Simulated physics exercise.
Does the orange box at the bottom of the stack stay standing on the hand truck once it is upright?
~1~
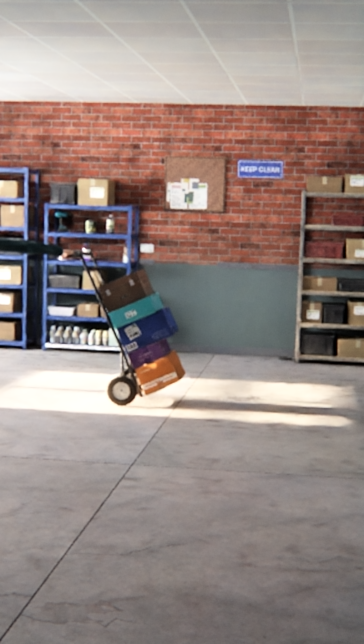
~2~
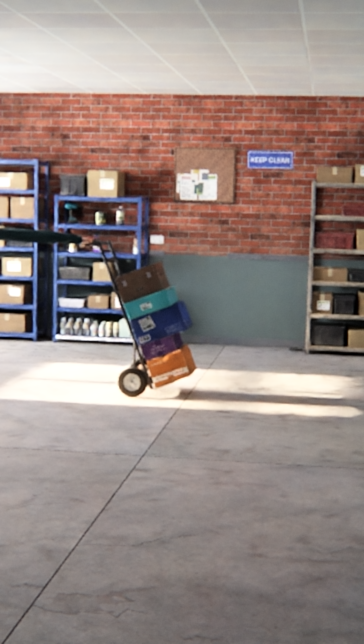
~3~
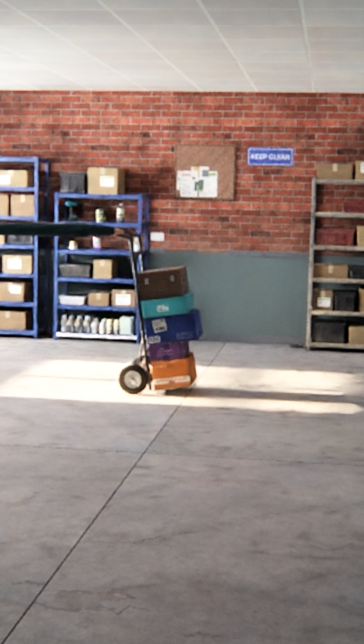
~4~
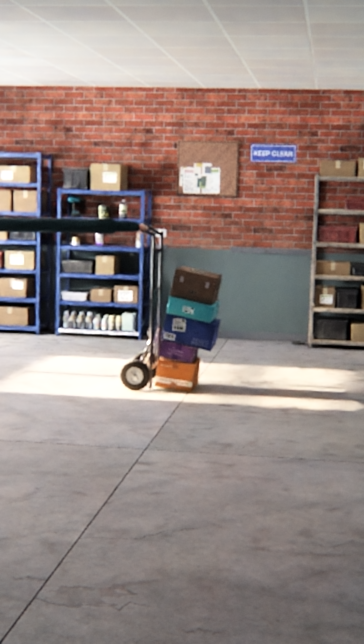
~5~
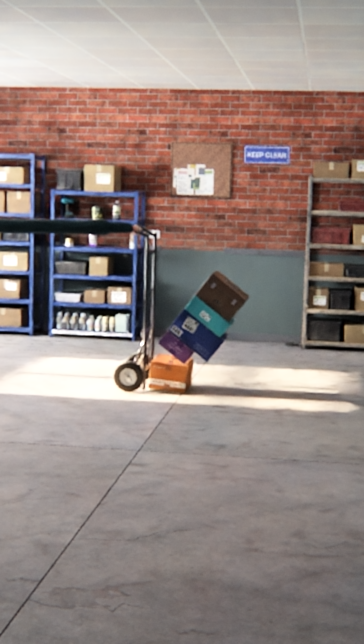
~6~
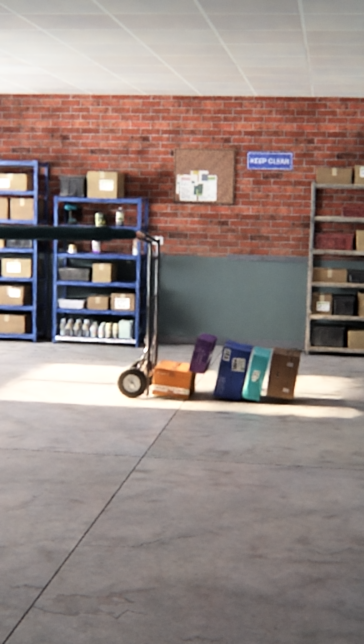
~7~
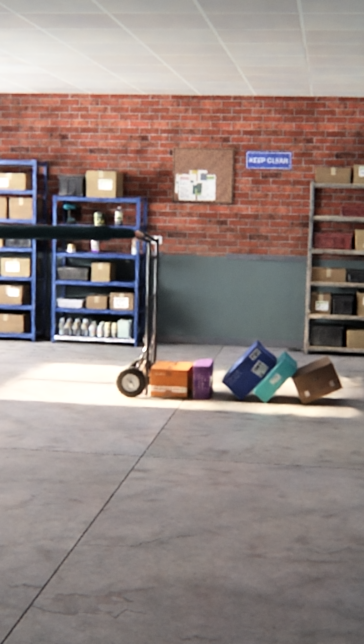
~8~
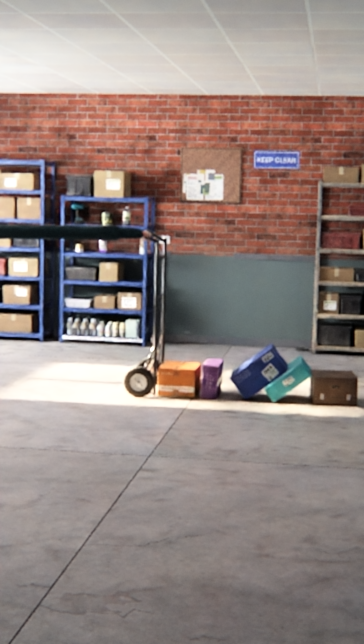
Yes, the orange box keeps standing at the foot of the hand truck, while the other boxes end up on the floor to its right.
A hand truck stacked with five boxes swung upright in a warehouse, held by a dark arm at its handle, and stopped. The upper four toppled to the right and spilled across the floor, while the orange box stayed by the wheels.
